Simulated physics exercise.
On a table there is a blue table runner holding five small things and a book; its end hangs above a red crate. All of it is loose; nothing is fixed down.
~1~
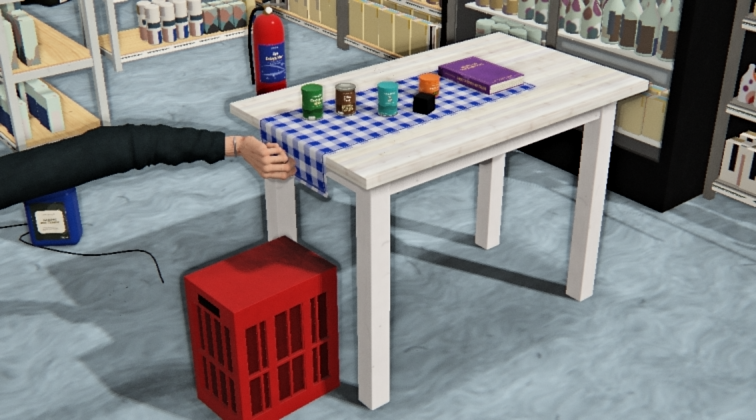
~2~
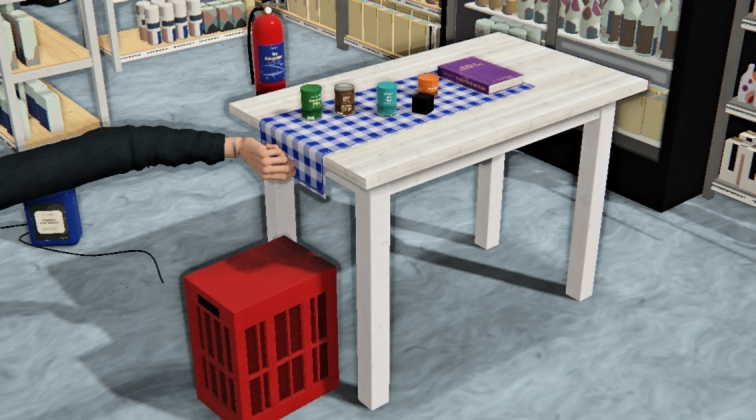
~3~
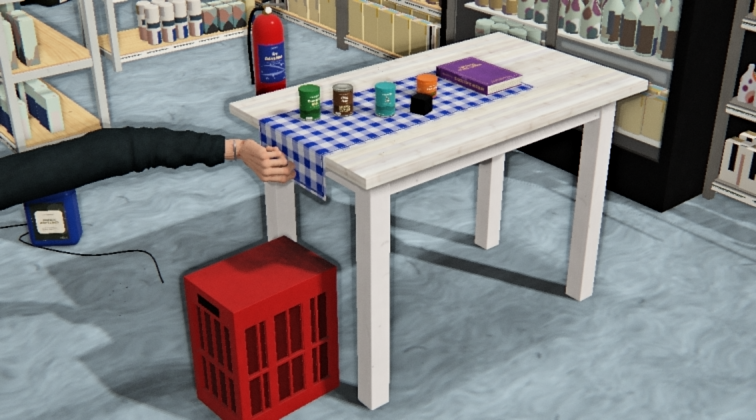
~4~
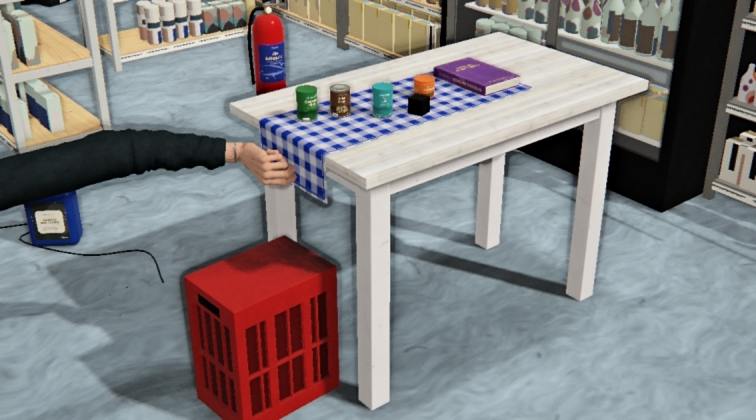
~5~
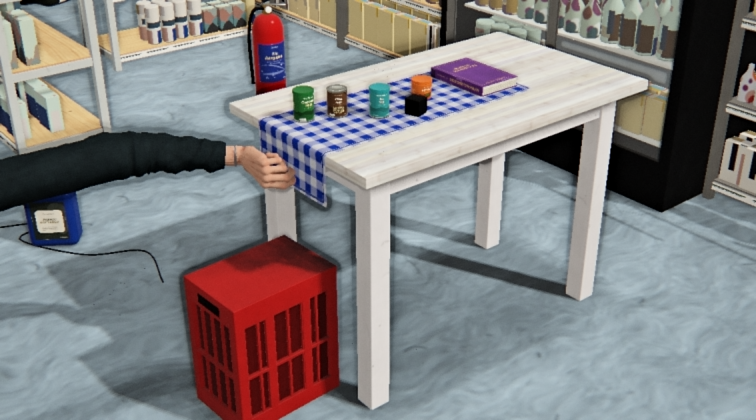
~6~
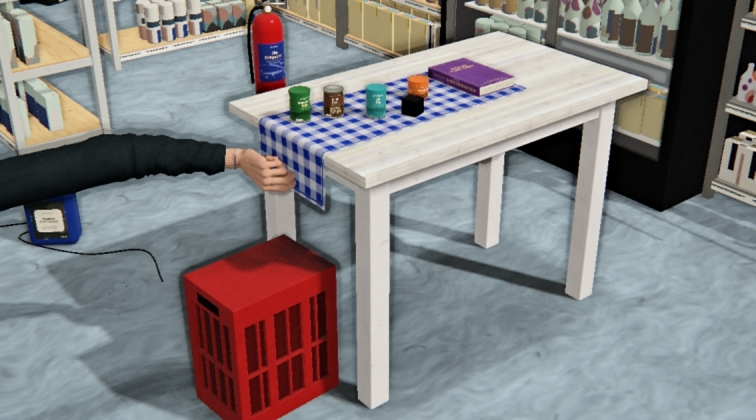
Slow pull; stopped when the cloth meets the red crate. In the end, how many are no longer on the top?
From here the drop count reads two, plain and simple.
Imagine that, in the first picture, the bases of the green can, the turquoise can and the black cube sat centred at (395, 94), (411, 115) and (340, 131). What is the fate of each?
The green can stays put, the turquoise can stays put, and the black cube topples down.
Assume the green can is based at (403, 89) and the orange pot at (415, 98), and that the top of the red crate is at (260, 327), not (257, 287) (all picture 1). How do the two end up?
The green can remains up; the orange pot keeps its place on top.
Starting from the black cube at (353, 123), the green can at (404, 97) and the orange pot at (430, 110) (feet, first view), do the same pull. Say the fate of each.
The black cube ends up off the top, the green can ends up on top still, the orange pot ends up on top still.
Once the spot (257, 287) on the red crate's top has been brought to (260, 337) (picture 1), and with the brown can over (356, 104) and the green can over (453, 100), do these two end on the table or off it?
Brown can: Off. Green can: Still up.
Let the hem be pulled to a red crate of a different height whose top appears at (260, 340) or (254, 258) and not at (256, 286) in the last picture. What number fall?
Respectively 4 and 1.
Early on, hem near (293, 211); all still up.
Midway, hem near (293, 242); green can gone.
Near the end, hem on the crate; green can and brown can gone.
Finally, hem on the crate; green can and brown can gone. The count of fallen things is two.
